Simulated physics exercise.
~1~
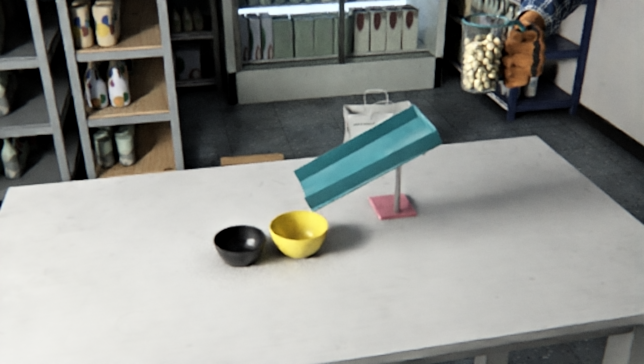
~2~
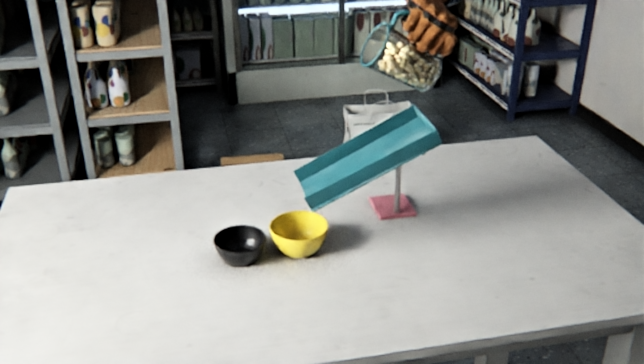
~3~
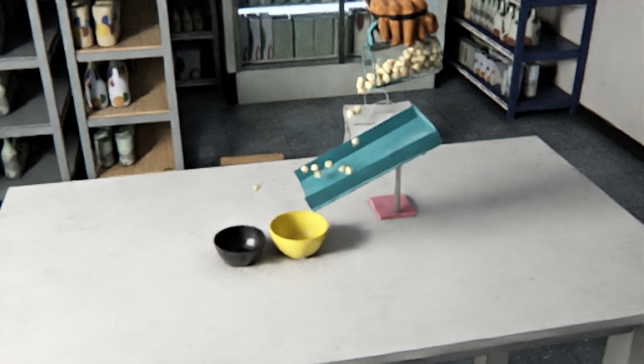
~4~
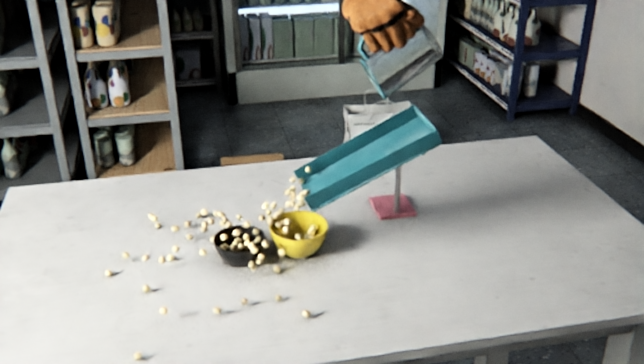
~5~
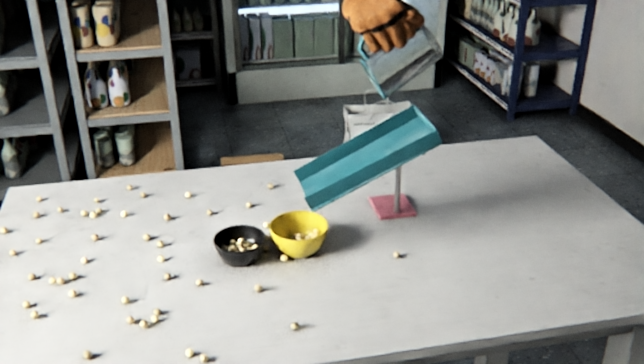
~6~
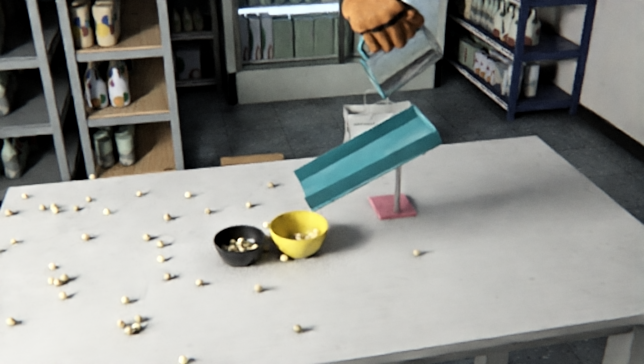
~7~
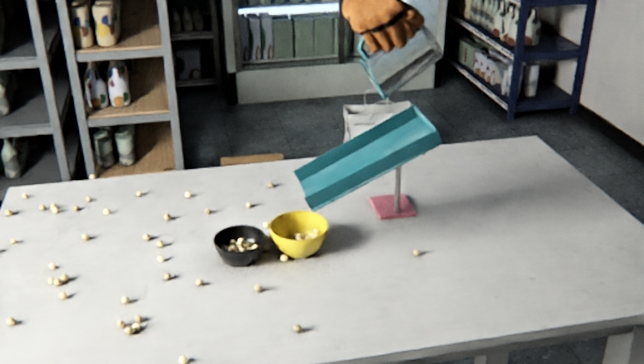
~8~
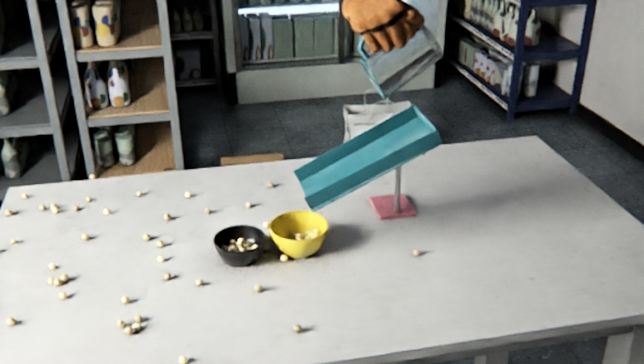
Gloved hand tipping a clear cup of macadamia nuts down a teal slope, some landing in two bowls, many scattering across the table.
